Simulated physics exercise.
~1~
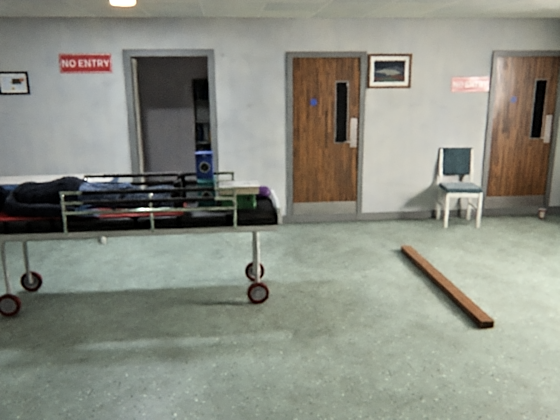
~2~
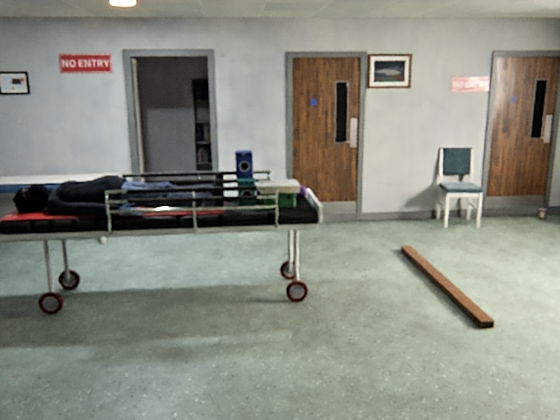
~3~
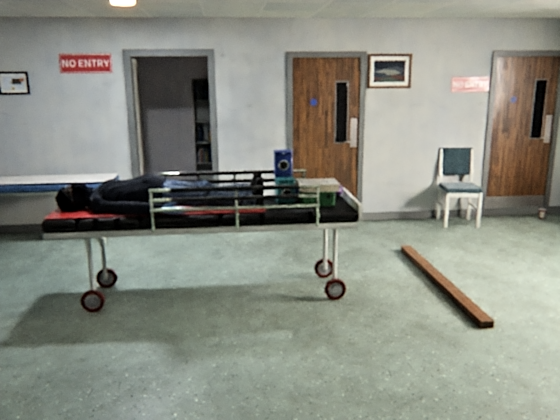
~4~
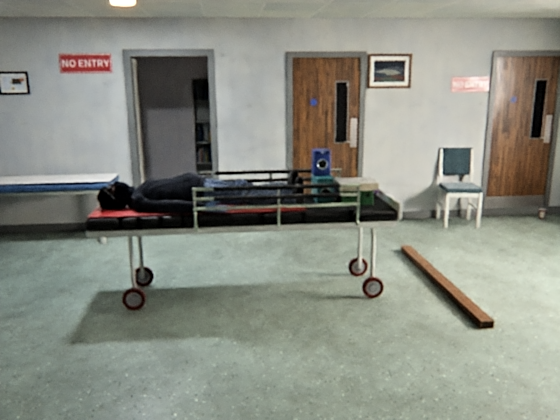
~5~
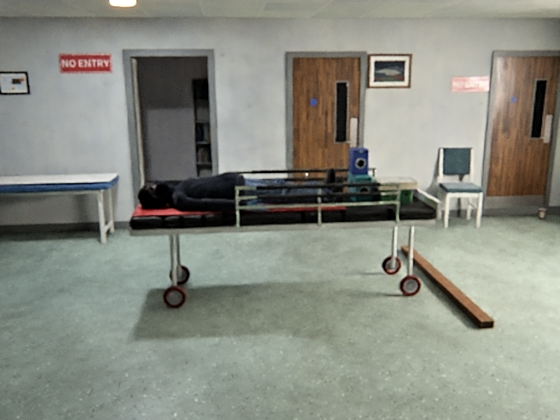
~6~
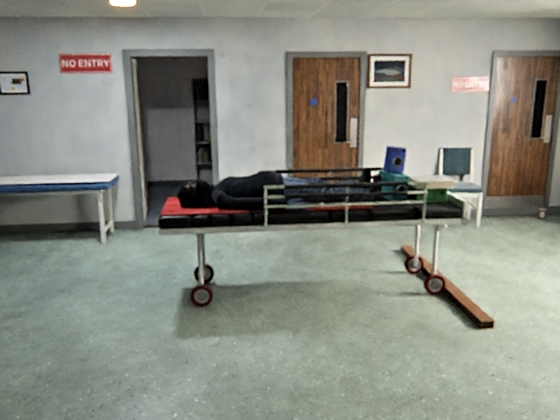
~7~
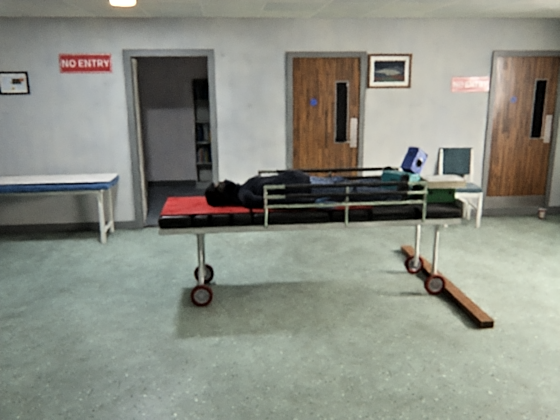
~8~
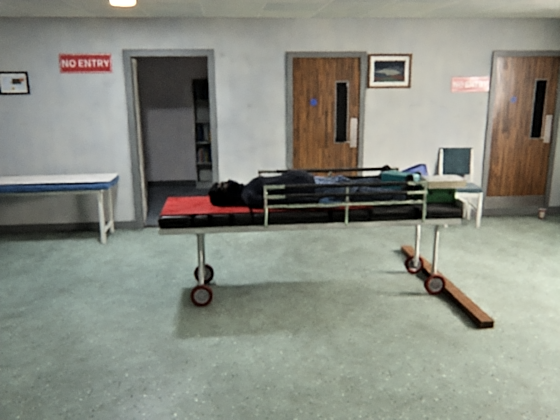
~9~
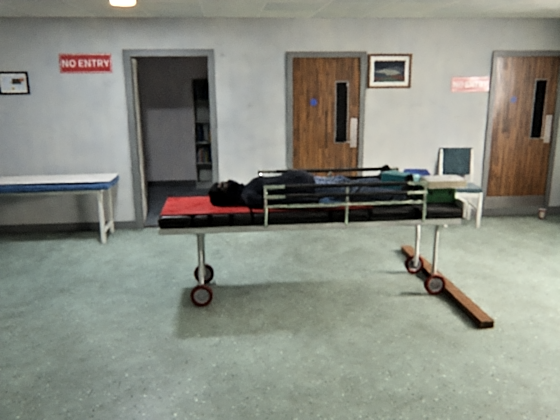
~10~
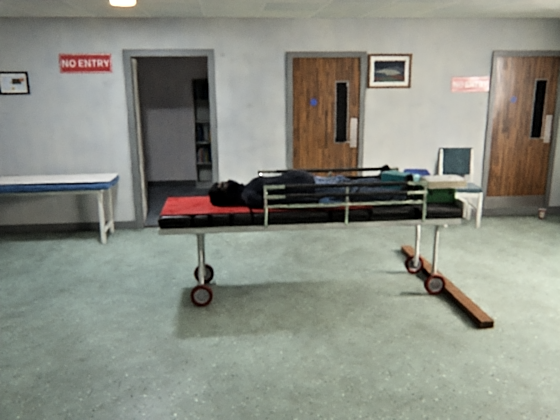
A person lying on a wheeled trolley rolled feet first to the right across a room until the wheels met a brown bar on the floor and it stopped; the person slid slightly forward, and an upright blue box tipped over but stayed aboard.
